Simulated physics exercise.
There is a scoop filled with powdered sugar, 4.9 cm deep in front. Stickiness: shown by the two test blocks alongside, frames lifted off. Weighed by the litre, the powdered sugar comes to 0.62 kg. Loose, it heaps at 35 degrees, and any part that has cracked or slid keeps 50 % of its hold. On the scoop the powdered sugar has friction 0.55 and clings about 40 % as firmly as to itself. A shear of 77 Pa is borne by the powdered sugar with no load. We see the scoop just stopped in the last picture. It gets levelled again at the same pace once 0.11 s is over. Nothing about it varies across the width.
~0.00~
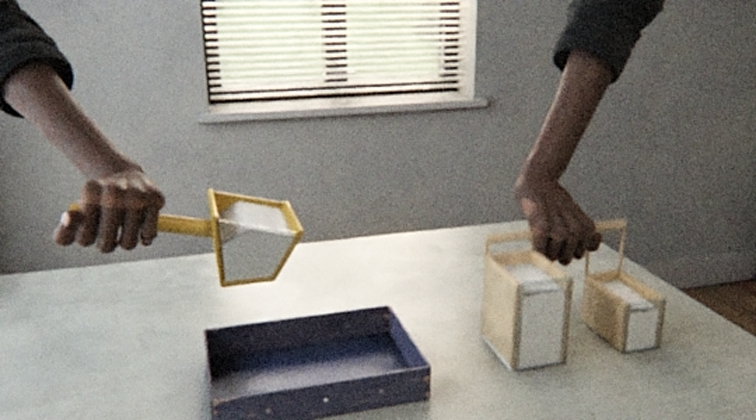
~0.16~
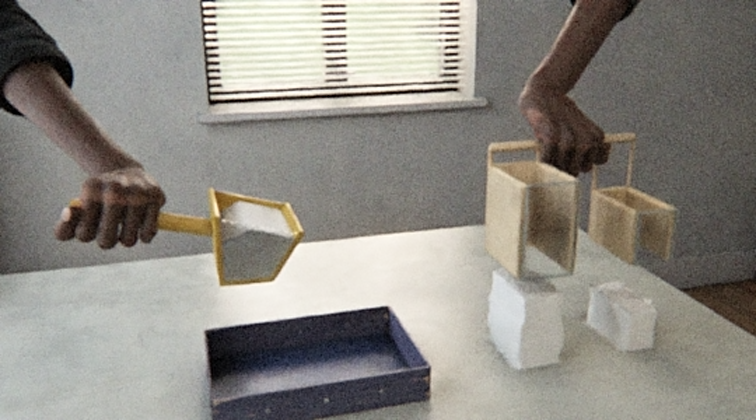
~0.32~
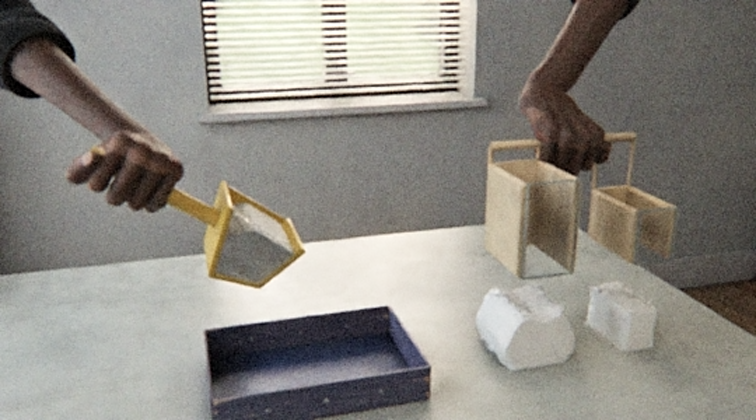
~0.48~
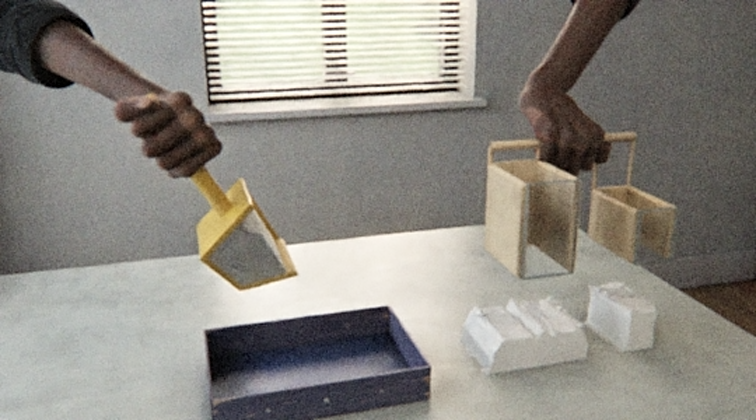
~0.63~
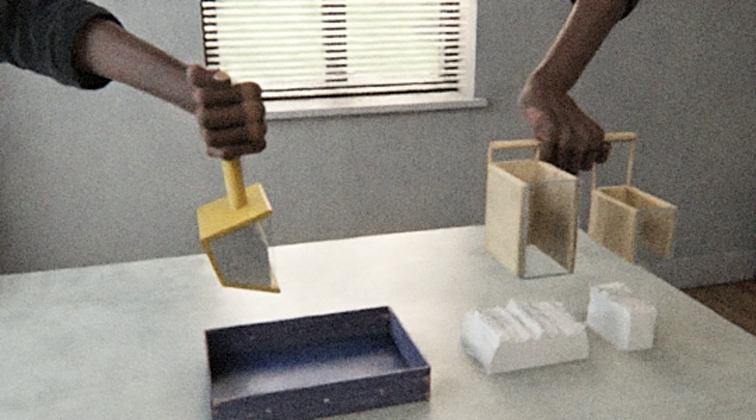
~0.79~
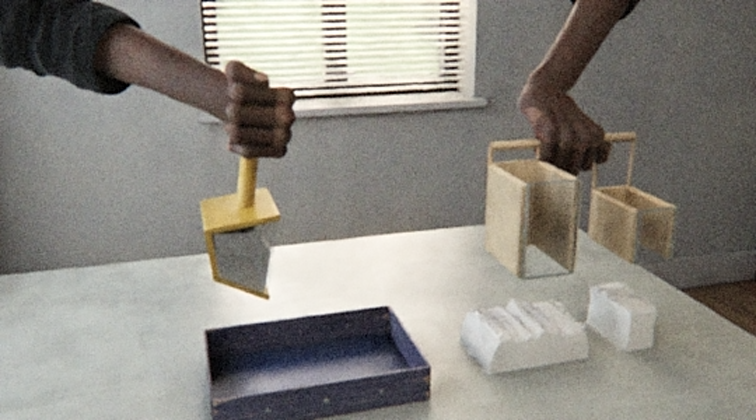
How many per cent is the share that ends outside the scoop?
I would say roughly 43 per cent.
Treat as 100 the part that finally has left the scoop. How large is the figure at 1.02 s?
My estimate: Some 100 per cent.
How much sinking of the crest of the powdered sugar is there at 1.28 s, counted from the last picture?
Around 2.5 centimetres, give or take.
After 1.02 s, the scoop is at 78 degrees and 41 % has left it.
After 1.28 s, the scoop is at 37 degrees and 43 % has left it.
After 1.54 s, the scoop is at 1 degrees and 43 % has left it.
After 1.80 s, the scoop is at 0 degrees and 43 % has left it.
After 1.91 s, the scoop is at 0 degrees and 43 % has left it.
